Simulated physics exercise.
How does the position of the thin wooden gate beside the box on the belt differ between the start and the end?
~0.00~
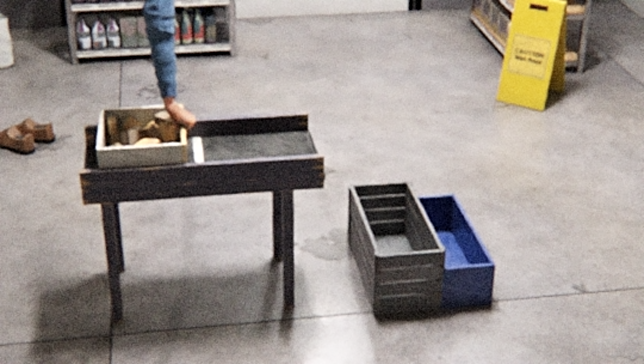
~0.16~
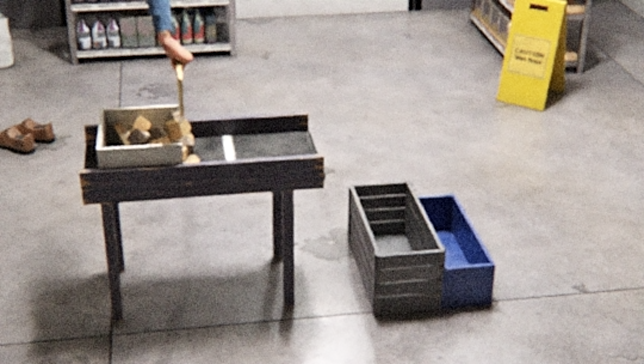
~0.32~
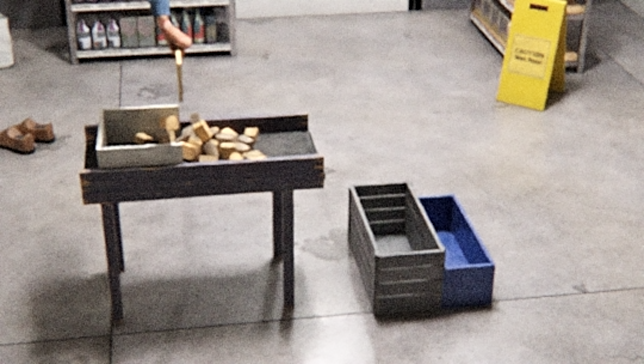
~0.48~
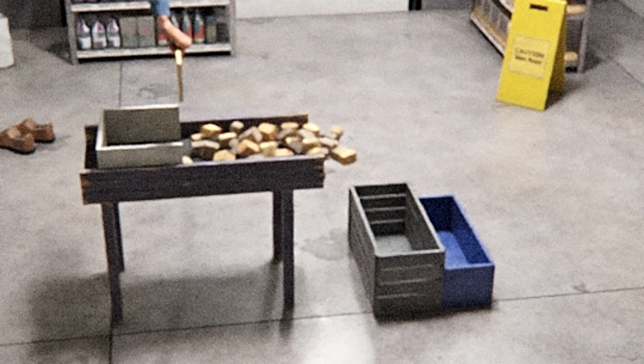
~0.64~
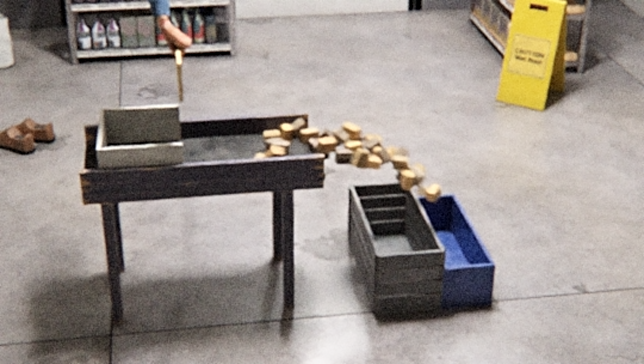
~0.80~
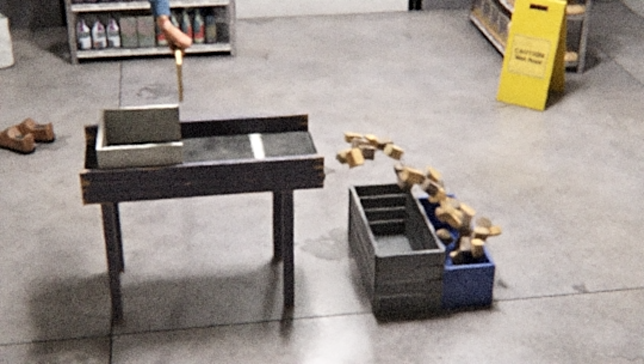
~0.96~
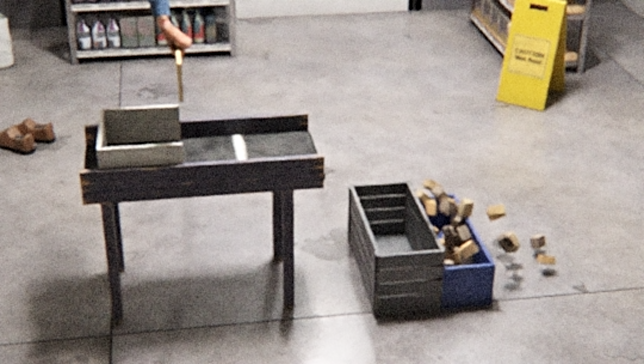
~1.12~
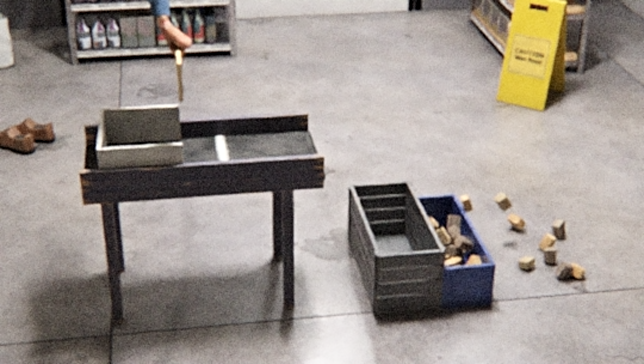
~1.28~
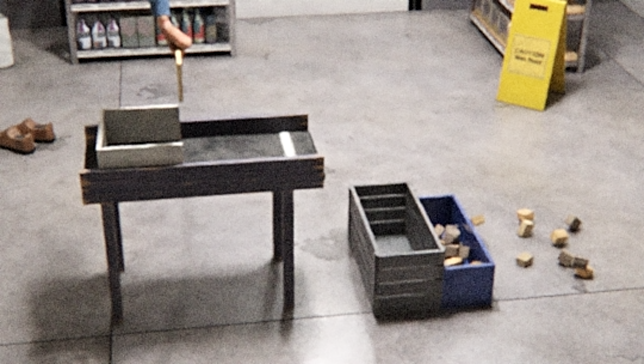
At the start the gate is lowered at the right side of the box, down at the belt. At the end it is held up above the belt by the hand, still upright.
